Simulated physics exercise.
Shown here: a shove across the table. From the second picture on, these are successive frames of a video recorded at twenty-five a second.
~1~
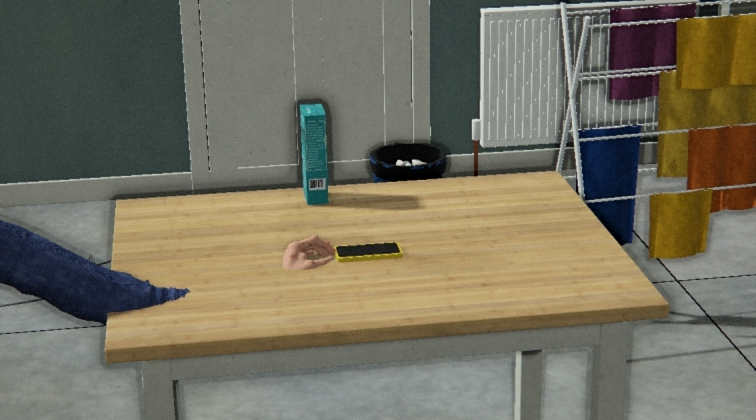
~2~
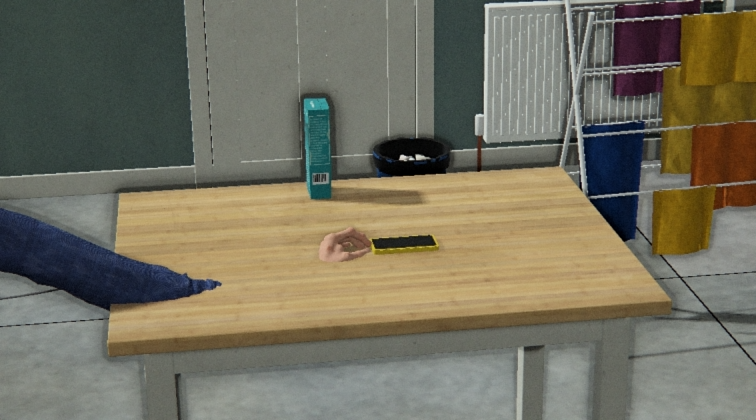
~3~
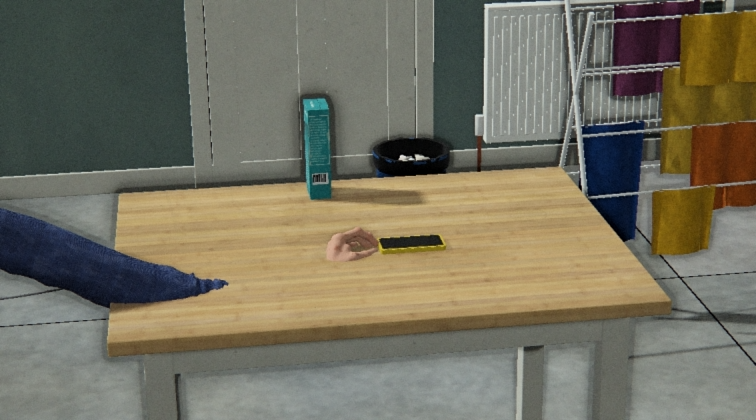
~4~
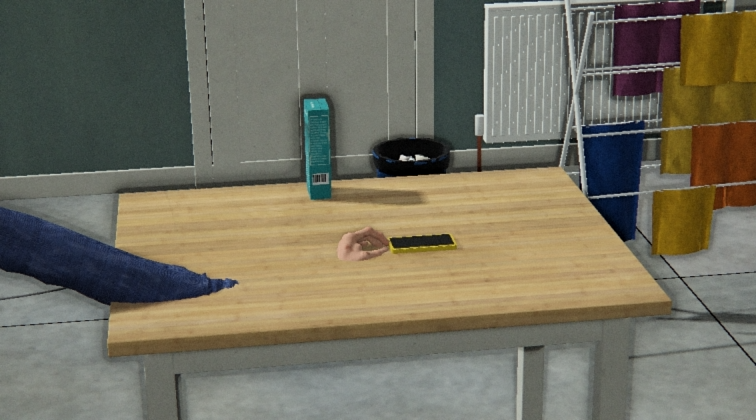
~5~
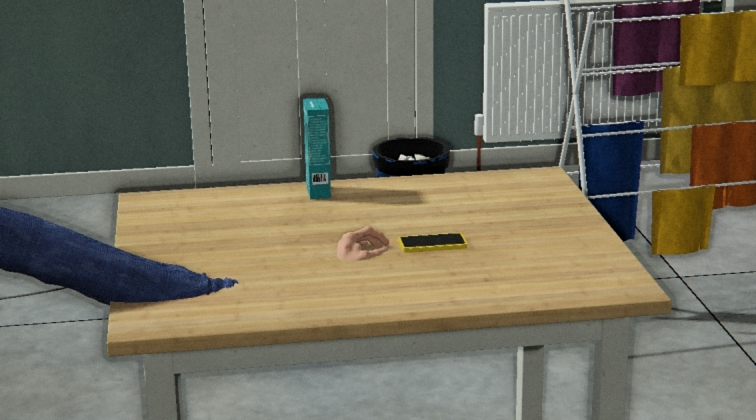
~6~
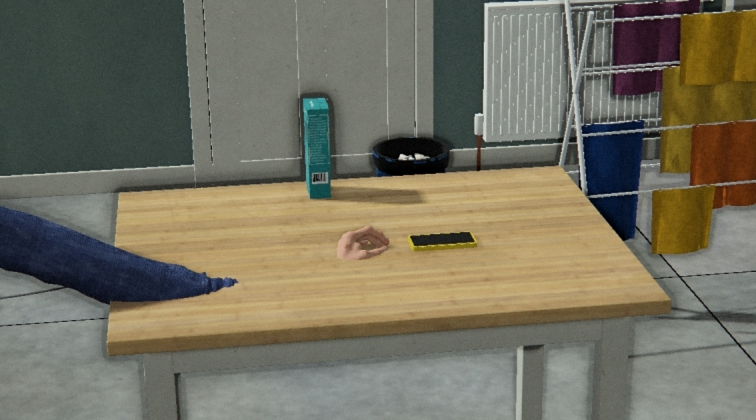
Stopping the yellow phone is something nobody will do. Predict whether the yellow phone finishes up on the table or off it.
Oh, it hangs on to the table this time.
Then, 0.10 s later than the last frame, yellow phone moved a little near (460, 240).
Then, 0.20 s later than the last frame, yellow phone moved about its own width near (468, 240).
When it is over, moved from the start, yellow phone. End places, in pixels of the last picture, yellow phone near (468, 240).
